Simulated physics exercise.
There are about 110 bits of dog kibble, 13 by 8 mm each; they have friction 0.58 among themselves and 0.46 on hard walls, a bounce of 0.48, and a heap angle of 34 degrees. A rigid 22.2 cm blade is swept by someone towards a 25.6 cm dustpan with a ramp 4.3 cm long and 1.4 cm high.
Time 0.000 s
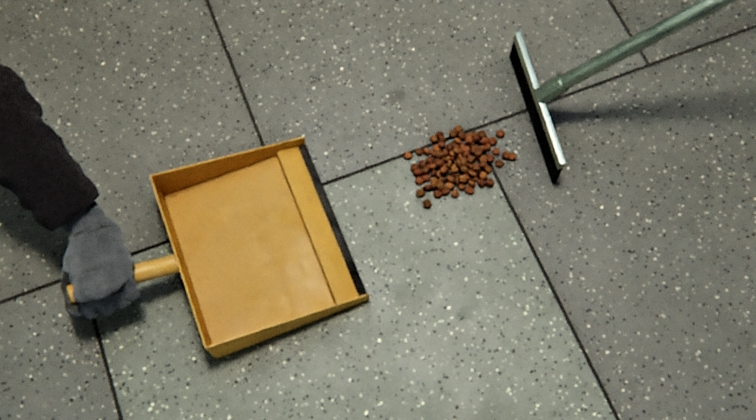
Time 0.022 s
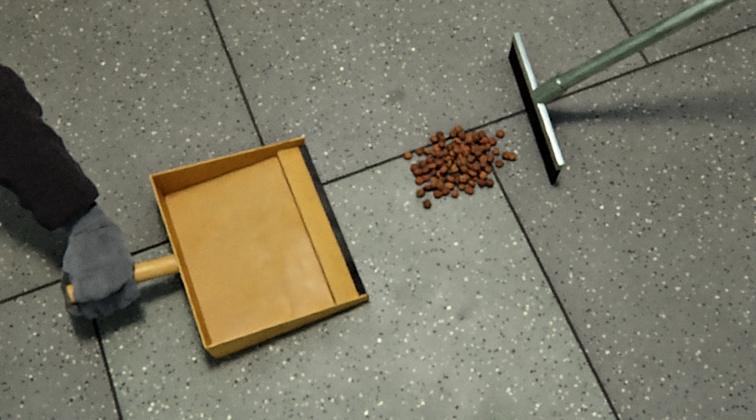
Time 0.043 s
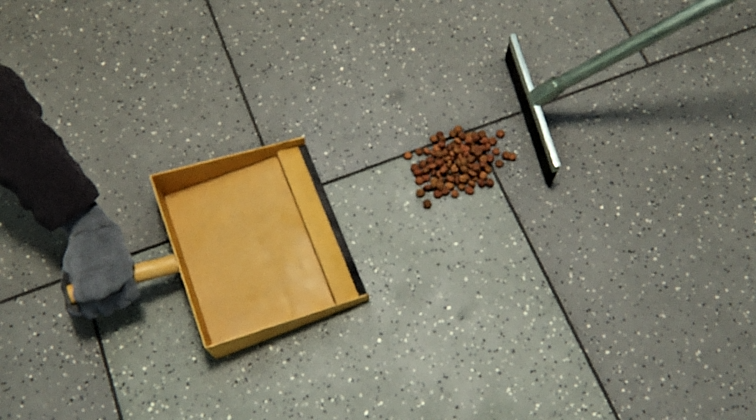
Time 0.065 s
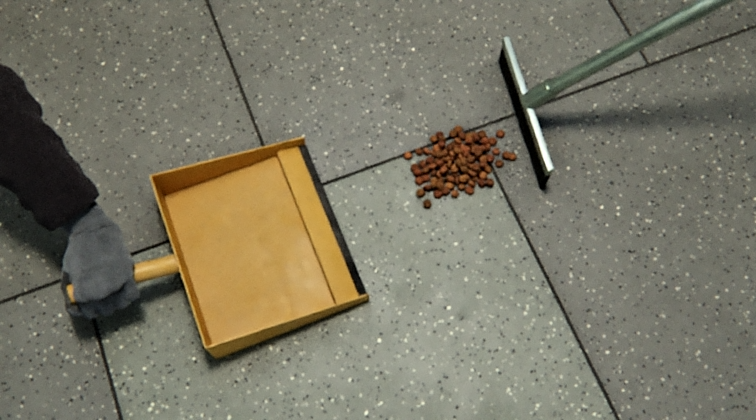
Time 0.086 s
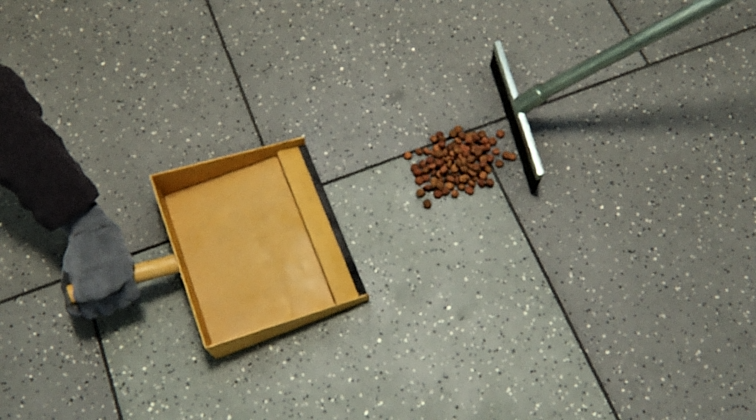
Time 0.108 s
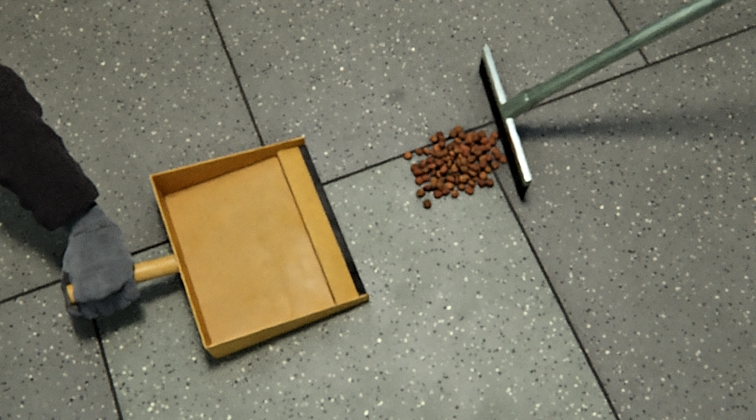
On a speckled grey tiled floor, a blade slides left into a pile of brown kibble.
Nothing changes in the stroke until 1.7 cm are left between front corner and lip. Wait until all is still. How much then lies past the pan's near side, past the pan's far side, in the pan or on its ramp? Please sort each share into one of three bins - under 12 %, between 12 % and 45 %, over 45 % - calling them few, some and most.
Near side: Few. Far side: Few. Pan: Some.
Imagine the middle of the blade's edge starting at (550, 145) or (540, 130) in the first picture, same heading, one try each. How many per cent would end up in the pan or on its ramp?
The two tries give about 30 % and about 35 %.
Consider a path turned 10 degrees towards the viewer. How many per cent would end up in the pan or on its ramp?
That gives near 25 in a hundred.
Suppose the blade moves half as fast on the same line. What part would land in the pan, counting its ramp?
Share: Near 30 %.
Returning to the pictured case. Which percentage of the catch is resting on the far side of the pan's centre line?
I'd put it near 40 per cent.
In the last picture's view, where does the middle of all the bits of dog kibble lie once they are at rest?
About (332, 206).
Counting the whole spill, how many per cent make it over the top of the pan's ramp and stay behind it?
Around 10 in a hundred.
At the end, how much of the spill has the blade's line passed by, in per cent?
I'd put it near 0 in a hundred.
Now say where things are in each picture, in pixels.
In the first picture, blade from (561, 165) to (517, 39), moved 0.0 cm, 0 of the pieces shifted so far; middle of the pieces at (459, 163); pan at (250, 251).
In the second picture, blade from (559, 166) to (516, 39), moved 0.2 cm, 0 of the pieces shifted so far; middle of the pieces at (459, 163).
In the third picture, blade from (555, 168) to (512, 41), moved 0.9 cm, 0 of the pieces shifted so far; middle of the pieces at (459, 163).
In the fourth picture, blade from (548, 171) to (506, 44), moved 2.0 cm, 0 of the pieces shifted so far; middle of the pieces at (459, 163).
In the fifth picture, blade from (539, 175) to (497, 48), moved 3.5 cm, 0 of the pieces shifted so far; middle of the pieces at (459, 163).
In the sixth picture, blade from (527, 181) to (485, 53), moved 5.5 cm, 4 of the pieces shifted so far; middle of the pieces at (459, 163); pan at (250, 251). Its pace works out near 0.95 m/s, heading 5 degrees towards the viewer's side.
After 0.25 s, middle of the blade 14 cm from the lip; 0 % over the lip, far side 0 %, near side 0 %.
After 0.34 s, middle of the blade 6 cm from the lip; 0 % over the lip, far side 5 %, near side 0 %.
After 0.57 s, middle of the blade 3 cm from the lip; 40 % over the lip, far side 5 %, near side 0 %.
By 1.2 s all is still; near side 0 %, far side 5 %, pan 40 %, in front of the lip or behind the blade 55 %.
